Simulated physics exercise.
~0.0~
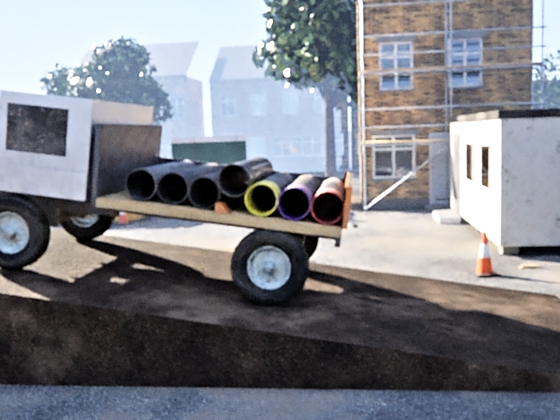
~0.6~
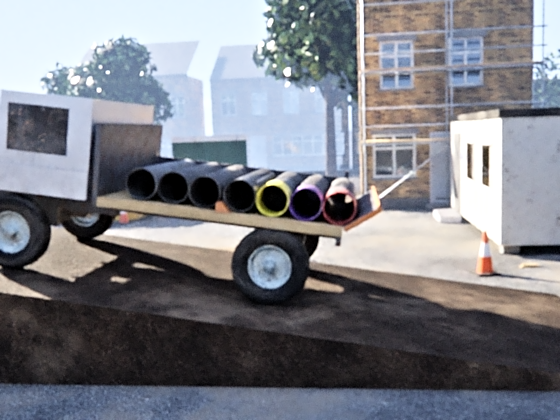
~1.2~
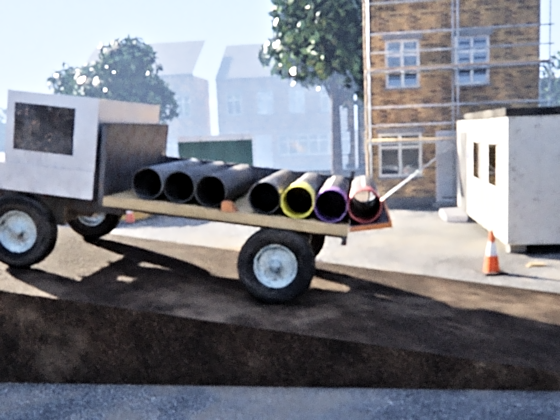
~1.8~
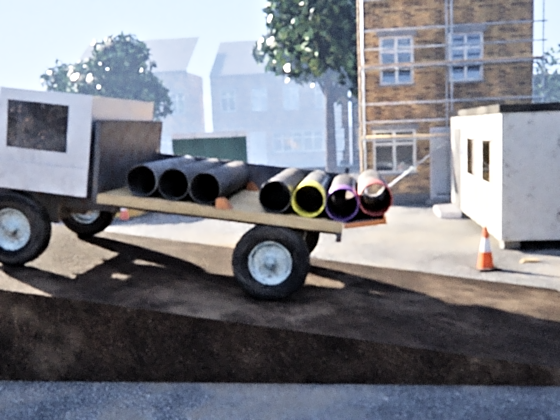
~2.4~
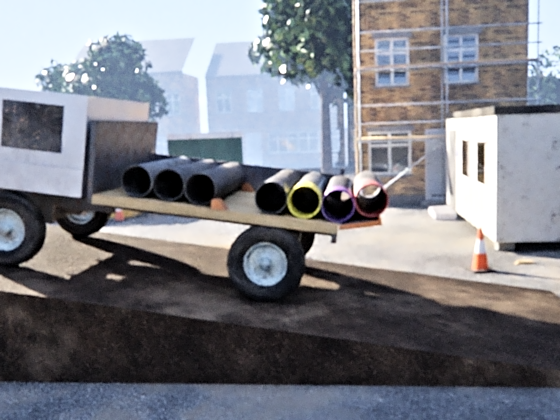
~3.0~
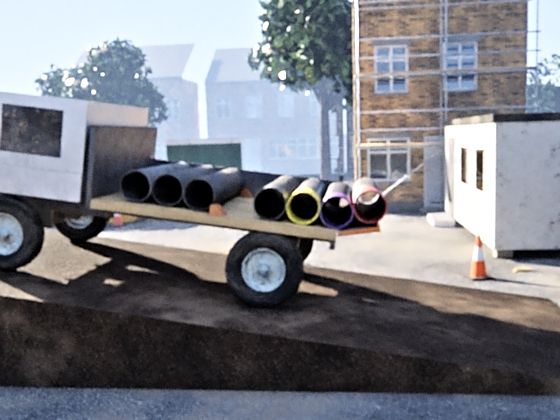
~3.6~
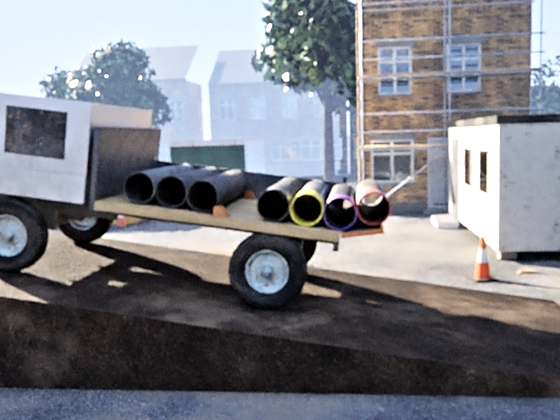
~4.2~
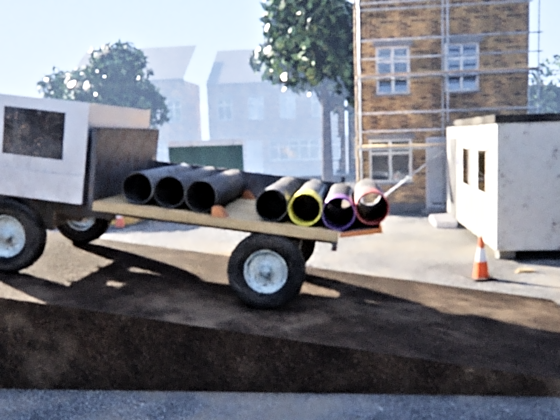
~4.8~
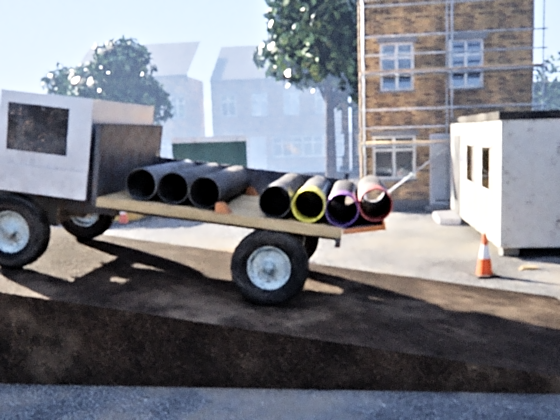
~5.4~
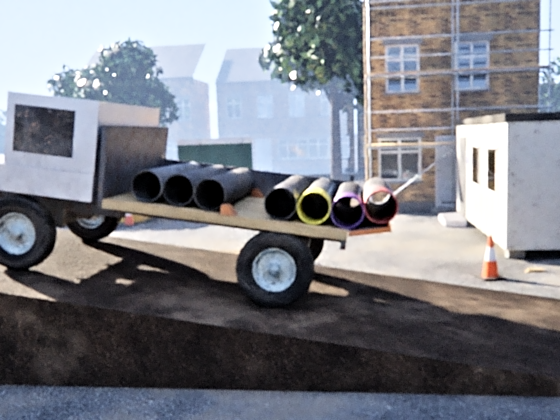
Seven pipes lie side by side across the wooden bed of a pick-up on sloping ground, seen from the side by a slightly swaying camera, with a scaffolded brick building, a white cabin and a traffic cone behind. Most are black, while the right-hand three have yellow, purple and red ends. The tailgate at the right drops open, and the coloured pipes and one black pipe roll right, leaving three black ones behind an orange chock. The red pipe rolls onto the lowered gate and stops. The others settle beside it, and none falls off.
